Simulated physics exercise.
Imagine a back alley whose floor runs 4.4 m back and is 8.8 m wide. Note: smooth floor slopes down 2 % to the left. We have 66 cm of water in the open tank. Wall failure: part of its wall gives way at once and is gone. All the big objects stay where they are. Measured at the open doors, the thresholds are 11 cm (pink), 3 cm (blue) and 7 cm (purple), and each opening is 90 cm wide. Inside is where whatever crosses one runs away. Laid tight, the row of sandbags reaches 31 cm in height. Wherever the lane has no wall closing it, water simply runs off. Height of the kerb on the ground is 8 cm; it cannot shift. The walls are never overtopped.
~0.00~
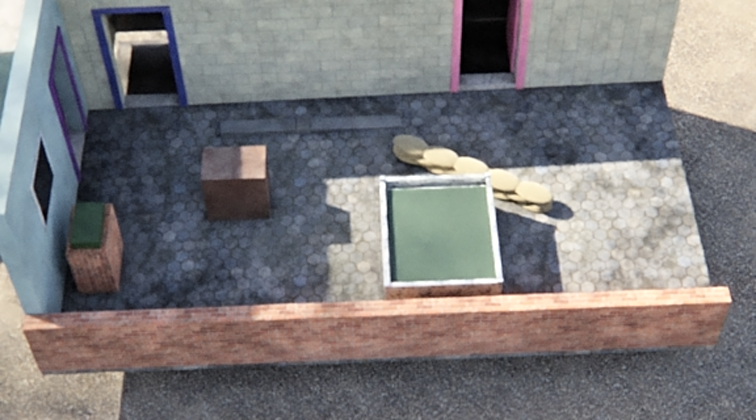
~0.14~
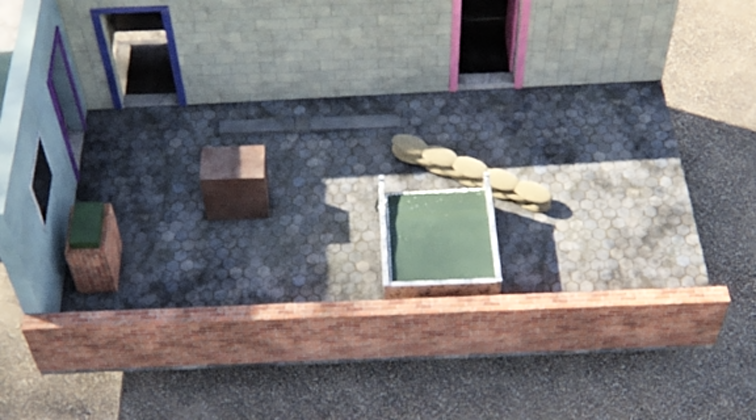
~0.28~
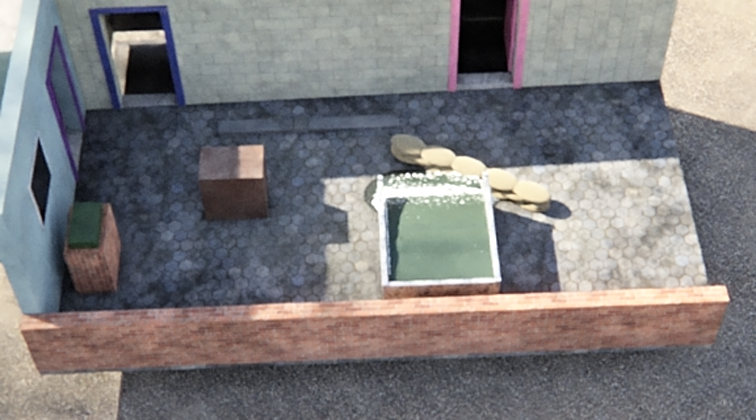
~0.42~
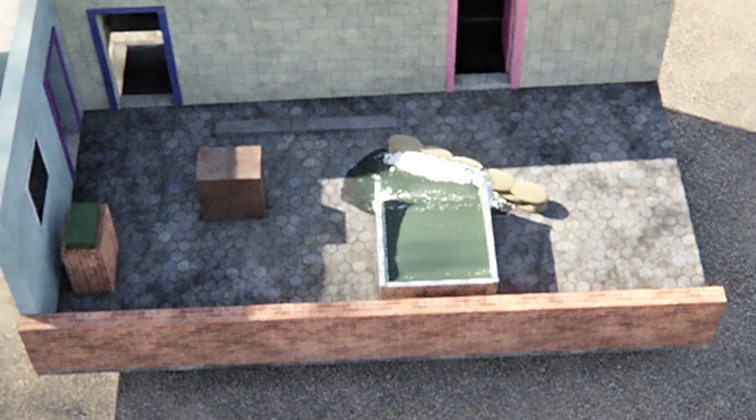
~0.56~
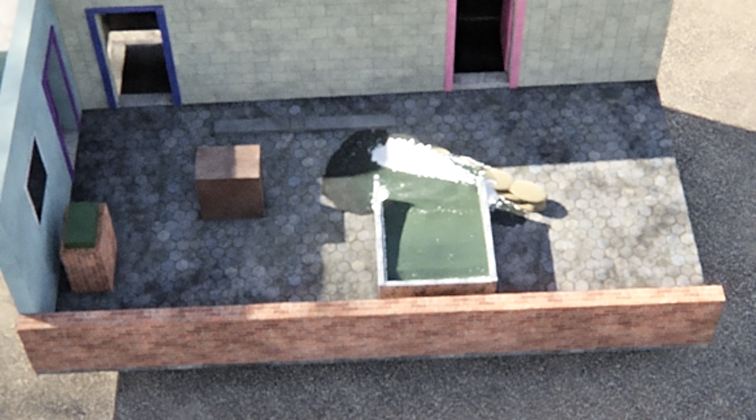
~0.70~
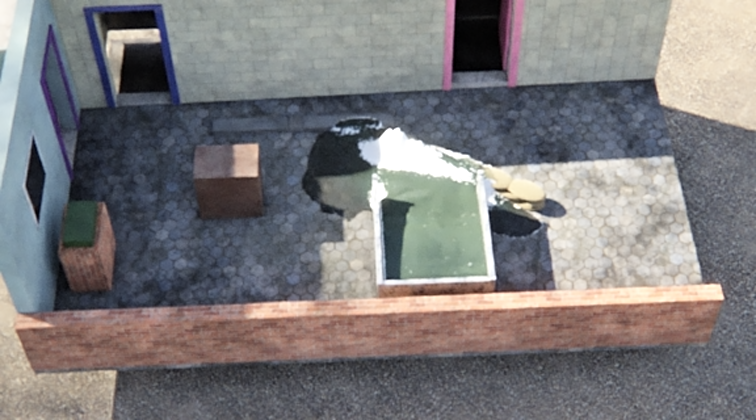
Green water pouring through the missing back wall of an open tank, foaming over sandbags and spreading left across a paved yard.
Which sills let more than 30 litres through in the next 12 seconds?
Result: The pink door lets in too little to count. The blue door lets in too much. The purple door lets in too much.
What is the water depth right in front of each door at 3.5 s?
Depths in cm: Pink 3, blue 5, purple 24.
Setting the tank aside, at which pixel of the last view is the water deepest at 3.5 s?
Roughly at pixel (75, 155).
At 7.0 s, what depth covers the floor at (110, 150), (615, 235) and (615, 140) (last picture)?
First 11 cm, then 1 cm, then 0 cm.
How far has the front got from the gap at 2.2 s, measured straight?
It comes to some 5.6 metres.
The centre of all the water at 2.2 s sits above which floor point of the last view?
I'd put it close to (370, 195).
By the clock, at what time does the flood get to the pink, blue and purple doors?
Pink: 1.8 s; blue: 2.0 s; purple: 2.0 s.
After 1.4 s water covers 25 % of the floor and is deepest (44 cm) near (445, 181); pink door not reached, blue door not reached, purple door not reached.
After 2.2 s water covers 45 % of the floor and is deepest (28 cm) near (422, 202); pink door 7 cm at the sill, 0 L in, blue door 6 cm at the sill, 0 L in, purple door 9 cm at the sill, 0 L in.
After 3.5 s water covers 50 % of the floor and is deepest (25 cm) near (75, 155); pink door 3 cm at the sill, 0 L in, blue door 5 cm at the sill, 5 L in, purple door 24 cm at the sill, 120 L in.
After 7.0 s water covers 65 % of the floor and is deepest (16 cm) near (51, 334); pink door 1 cm at the sill, 0 L in, blue door 7 cm at the sill, 43 L in, purple door 12 cm at the sill, 271 L in.
After 12.0 s water covers 65 % of the floor and is deepest (12 cm) near (74, 164); pink door 1 cm at the sill, 0 L in, blue door 8 cm at the sill, 101 L in, purple door 11 cm at the sill, 328 L in.
